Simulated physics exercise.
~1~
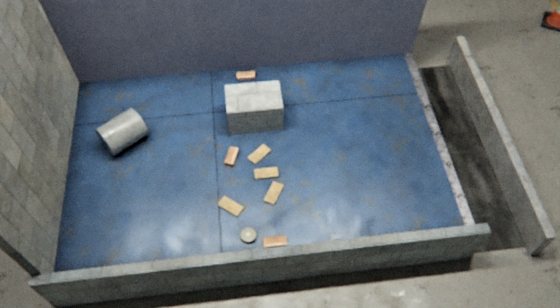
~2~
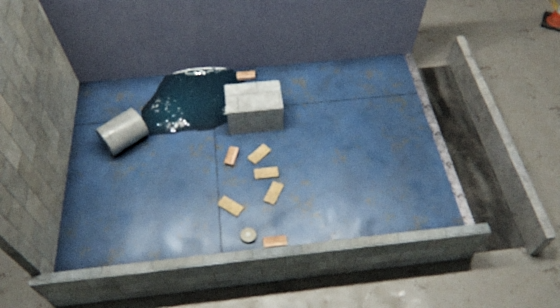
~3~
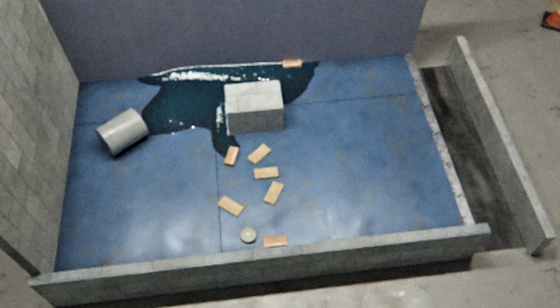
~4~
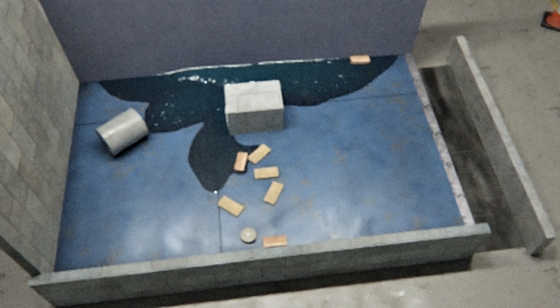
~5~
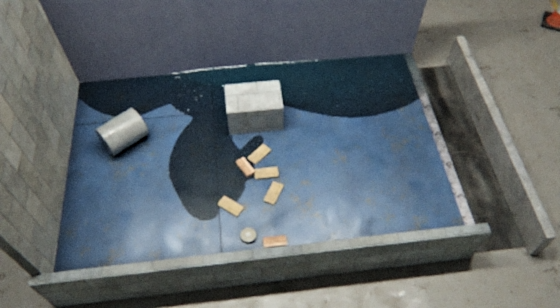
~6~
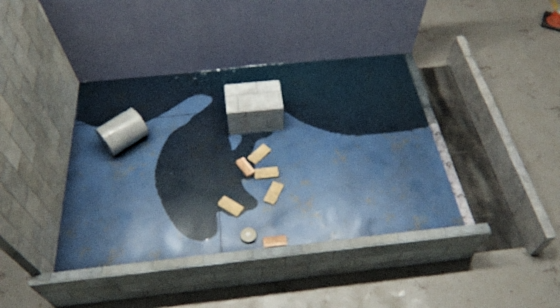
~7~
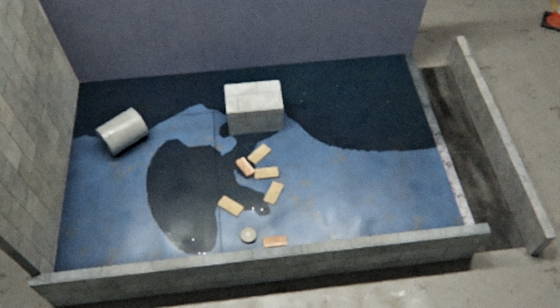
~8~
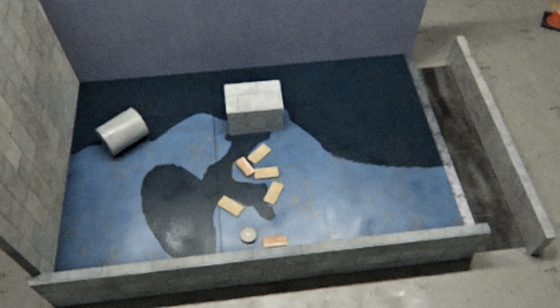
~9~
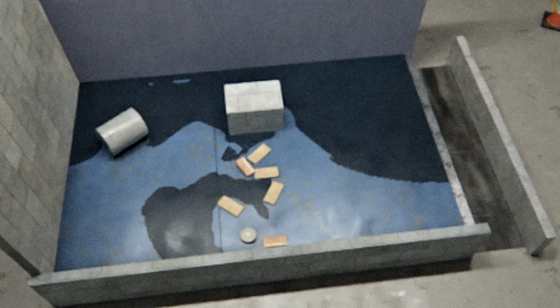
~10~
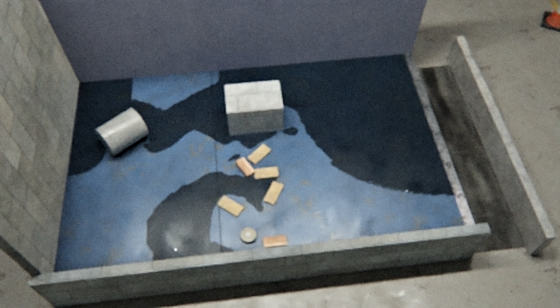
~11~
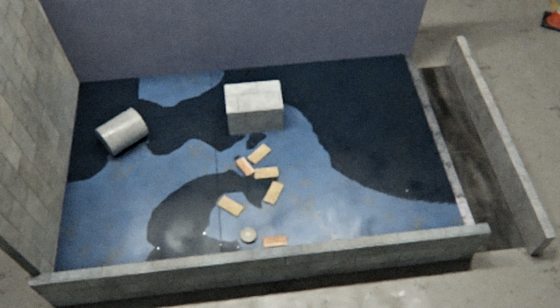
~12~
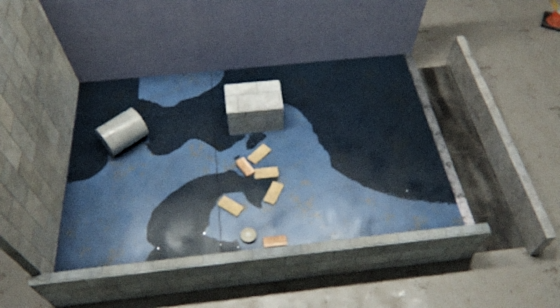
The clip shows dark liquid spilling from a grey cylinder across a blue walled floor, carrying one small block rightward along the back wall and out of sight and nudging another slightly, before it settles in dark patches around the pale block and the remaining small pieces.
